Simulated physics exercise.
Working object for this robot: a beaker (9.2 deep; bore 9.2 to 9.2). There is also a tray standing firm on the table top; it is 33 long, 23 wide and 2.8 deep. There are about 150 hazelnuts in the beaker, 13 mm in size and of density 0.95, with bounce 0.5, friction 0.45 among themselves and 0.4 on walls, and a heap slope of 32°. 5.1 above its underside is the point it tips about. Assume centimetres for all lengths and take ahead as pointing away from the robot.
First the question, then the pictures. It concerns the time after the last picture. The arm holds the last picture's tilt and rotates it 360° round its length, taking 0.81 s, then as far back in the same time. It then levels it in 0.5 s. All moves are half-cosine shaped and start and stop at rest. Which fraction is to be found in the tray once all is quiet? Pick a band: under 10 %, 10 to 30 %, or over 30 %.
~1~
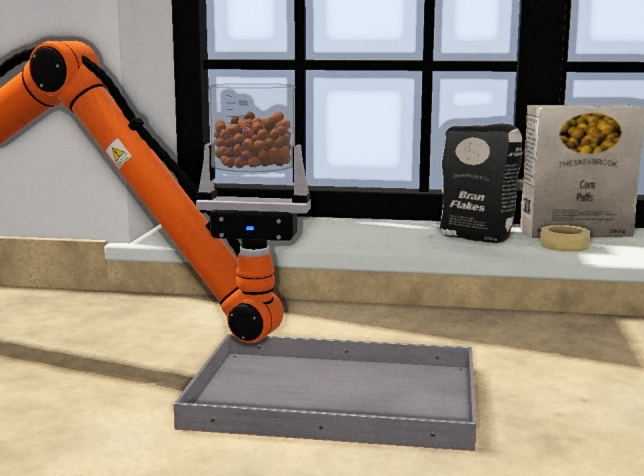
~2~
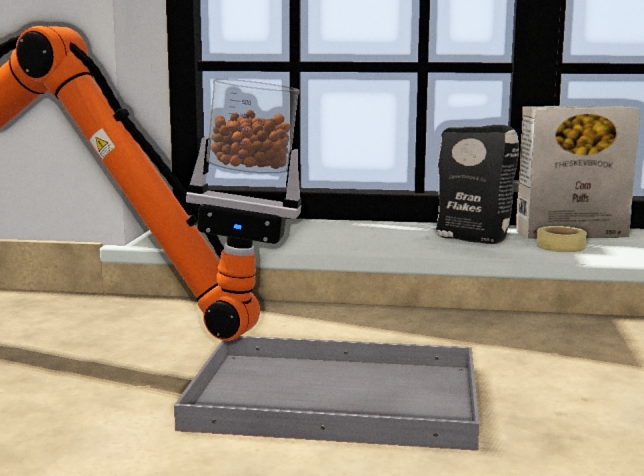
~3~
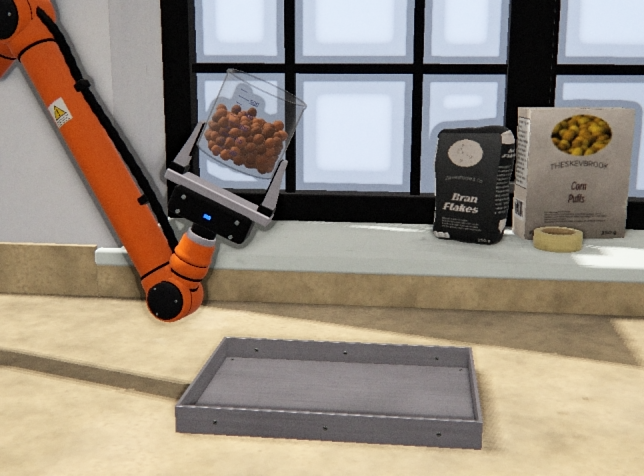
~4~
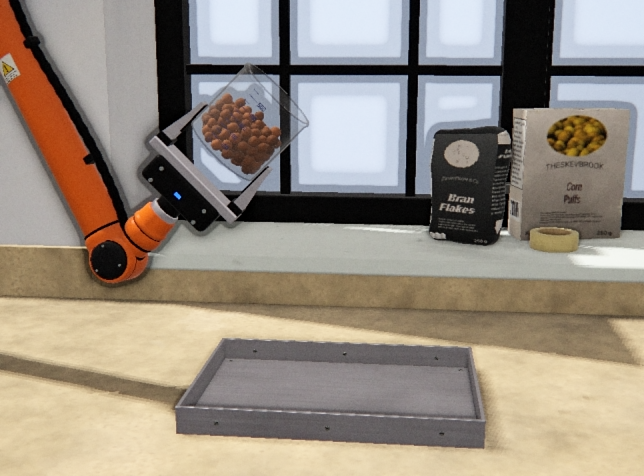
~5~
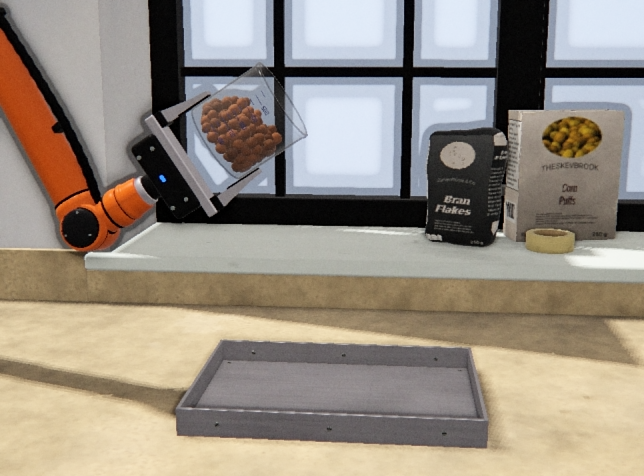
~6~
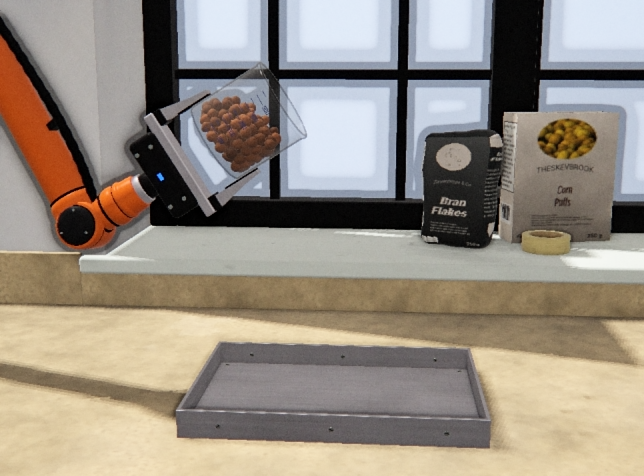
Under 10 %.
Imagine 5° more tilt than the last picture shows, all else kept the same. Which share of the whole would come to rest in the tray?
Then roughly 0 per cent.
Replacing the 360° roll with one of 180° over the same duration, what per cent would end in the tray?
I'd expect some 0 per cent.
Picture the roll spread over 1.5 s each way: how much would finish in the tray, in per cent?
In that case around 0 percent.
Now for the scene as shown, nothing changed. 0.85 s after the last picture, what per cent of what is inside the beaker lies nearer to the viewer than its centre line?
45 %.
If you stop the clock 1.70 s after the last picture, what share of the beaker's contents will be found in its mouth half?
Roughly 20 %.
Then, 0.85 s after the last picture, tipped 58°, highest piece 36 above the table; 153 in the beaker.
Then, 1.70 s after the last picture, tipped 55°, highest piece 35 above the table; 153 in the beaker.
Then, 2.32 s after the last picture, upright, highest piece 36 above the table; 153 in the beaker.
Then, 3.02 s after the last picture, upright, highest piece 36 above the table; 153 in the beaker.
Final count, 153 in the beaker. That is 0 % in the tray.
